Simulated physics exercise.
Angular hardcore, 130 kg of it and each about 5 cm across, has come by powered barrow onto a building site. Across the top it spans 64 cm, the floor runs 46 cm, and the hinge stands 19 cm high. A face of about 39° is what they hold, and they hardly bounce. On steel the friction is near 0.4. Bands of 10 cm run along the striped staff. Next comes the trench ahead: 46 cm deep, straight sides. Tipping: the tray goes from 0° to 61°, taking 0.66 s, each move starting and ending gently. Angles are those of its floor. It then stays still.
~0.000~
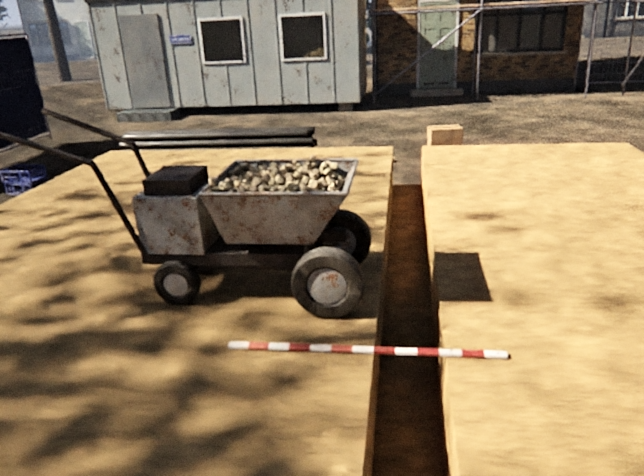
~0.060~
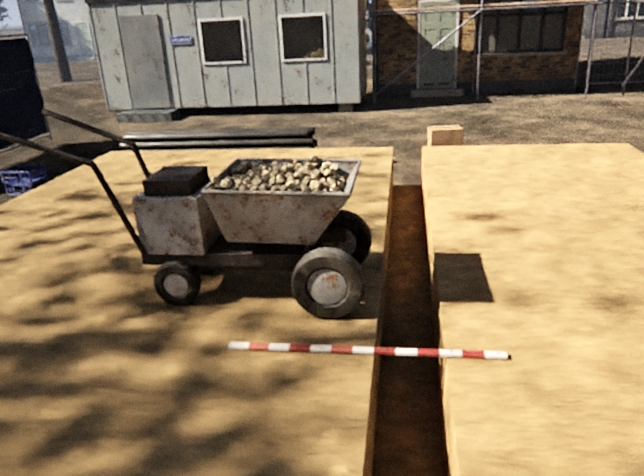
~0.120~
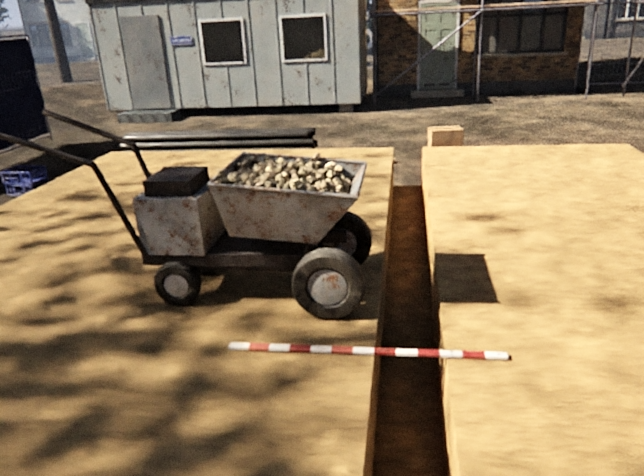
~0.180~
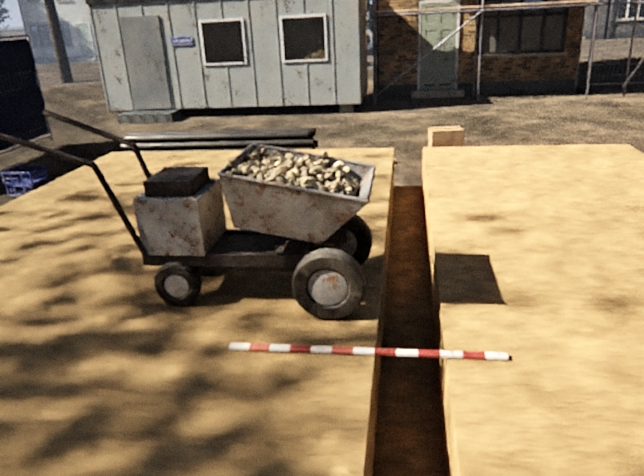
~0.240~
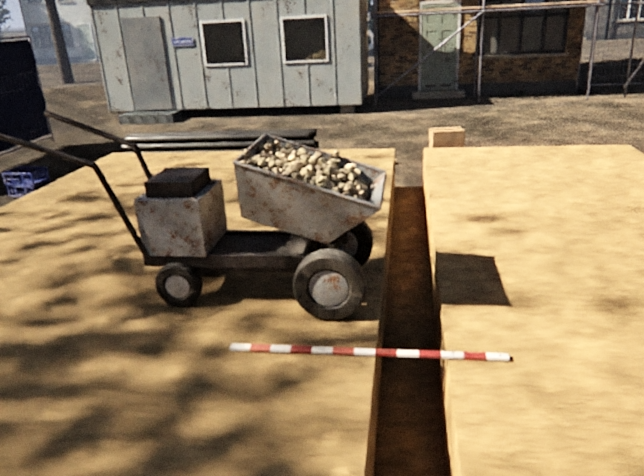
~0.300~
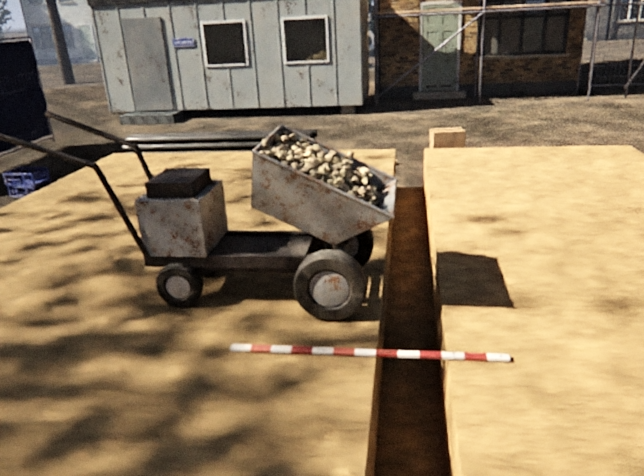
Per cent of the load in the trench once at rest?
About 7 %.
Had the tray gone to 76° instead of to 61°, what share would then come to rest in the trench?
Share in trench: Approx. 35%.
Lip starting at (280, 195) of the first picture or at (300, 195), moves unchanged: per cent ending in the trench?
Roughly 40 per cent, then 30 per cent.
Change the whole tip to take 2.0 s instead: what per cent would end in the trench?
Estimate: About 10 %.
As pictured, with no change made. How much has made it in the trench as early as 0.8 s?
I'd put it near 0 per cent.
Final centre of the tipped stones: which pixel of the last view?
Around (480, 292).
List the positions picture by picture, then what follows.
In the first picture, the tray is at 0°, its lip at (348, 194); the top of the load is at (300, 169).
In the second picture, the tray is at 1°, its lip at (350, 195); the top of the load is at (287, 169); the stones move at 0.3 m/s on average.
In the third picture, lip at (358, 197), floor tilted 5°, highest stones at (268, 164); the stones move at 0.7 m/s on average.
In the fourth picture, the tray is at 11°, its lip at (368, 201); the top of the load is at (262, 158); the stones move at 0.9 m/s on average.
In the fifth picture, lip at (381, 208), floor tilted 18°, highest stones at (268, 149); the stones move at 1.1 m/s on average.
In the sixth picture, lip at (394, 217), floor tilted 26°, highest stones at (284, 141); the stones move at 1.2 m/s on average.
After 0.5 s the floor is at 52°; 100 % in the tray; the foremost stones are at (410, 220).
After 0.8 s the floor is at 61°; 89 % in the tray, 2 % in the trench, 9 % past the trench; the foremost stones are at (476, 285).
After 1.1 s the floor is at 61°; 63 % in the tray, 2 % in the trench, 35 % past the trench; the foremost stones are at (578, 297).
After 3.1 s the floor is at 61°; 57 % in the tray, 7 % in the trench, 36 % past the trench; the foremost stones are at (636, 301).
